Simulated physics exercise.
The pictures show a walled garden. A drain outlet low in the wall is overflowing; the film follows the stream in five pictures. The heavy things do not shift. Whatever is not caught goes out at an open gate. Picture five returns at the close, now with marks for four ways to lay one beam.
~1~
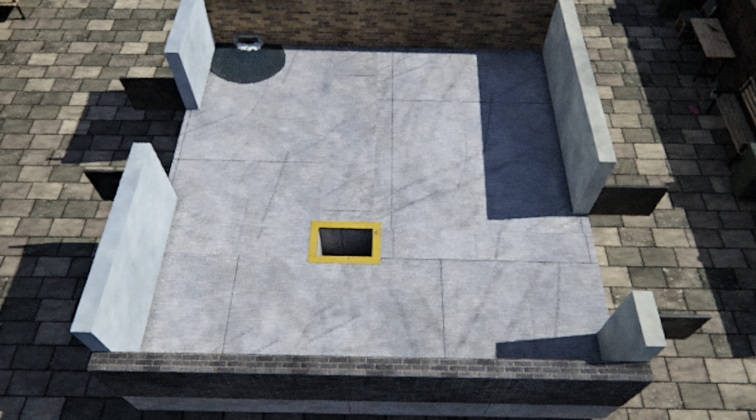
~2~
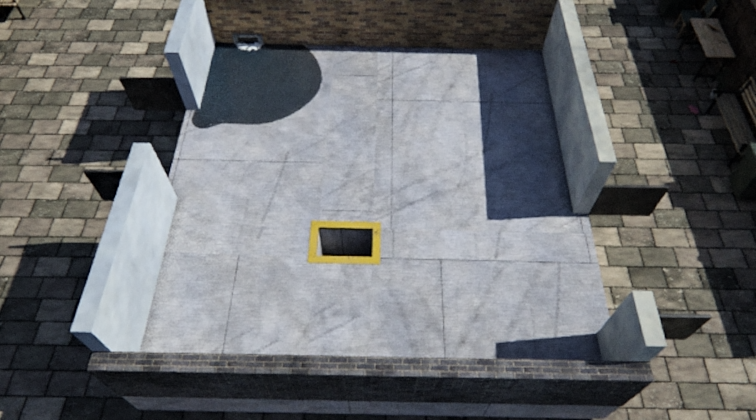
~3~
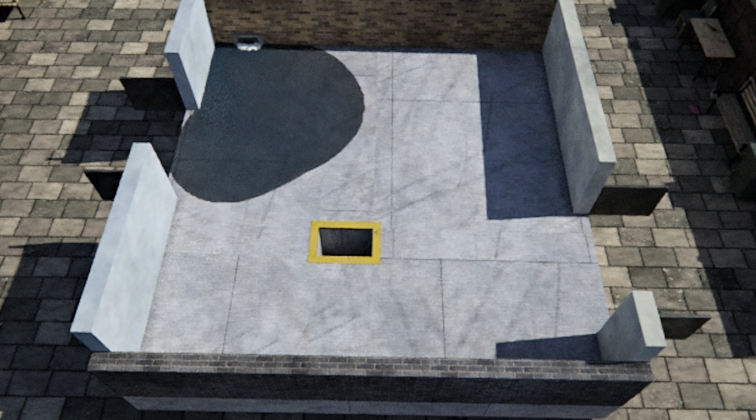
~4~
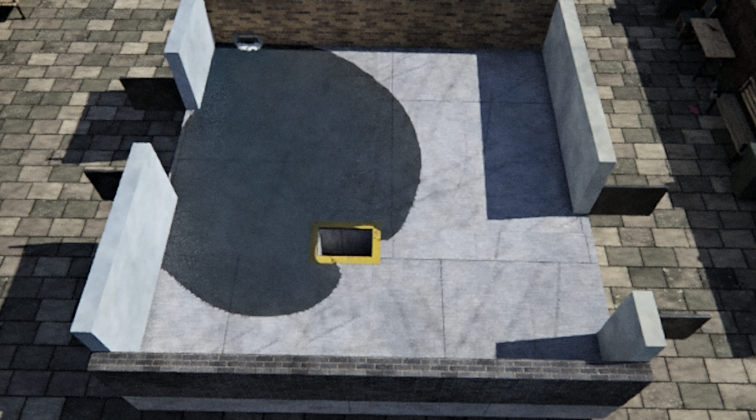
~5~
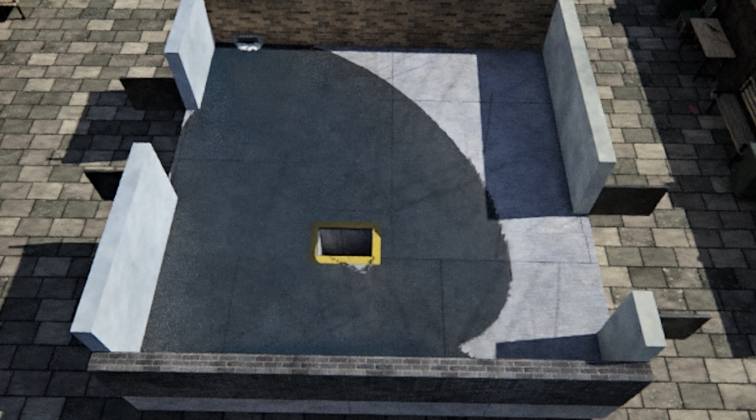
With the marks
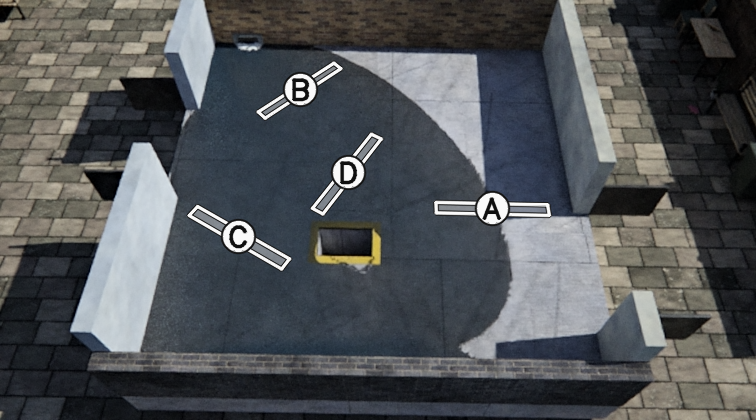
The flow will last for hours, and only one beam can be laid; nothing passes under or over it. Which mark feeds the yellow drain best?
C beats the others.
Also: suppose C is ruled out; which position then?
Here it is position A.
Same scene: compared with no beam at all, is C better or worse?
Better.
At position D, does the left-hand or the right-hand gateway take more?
The right one.
On the marked copy, A from (436, 207) to (548, 210); B from (261, 115) to (337, 65); C from (193, 211) to (285, 263); D from (317, 211) to (376, 136).
With A, about 28 % of the stream runs into the yellow drain, about 71 % out by the gates.
With B, about 13 % of the stream runs into the yellow drain, about 85 % out by the gates.
With C, about 49 % of the stream runs into the yellow drain, about 50 % out by the gates.
With D, about 10 % of the stream runs into the yellow drain, about 87 % out by the gates.
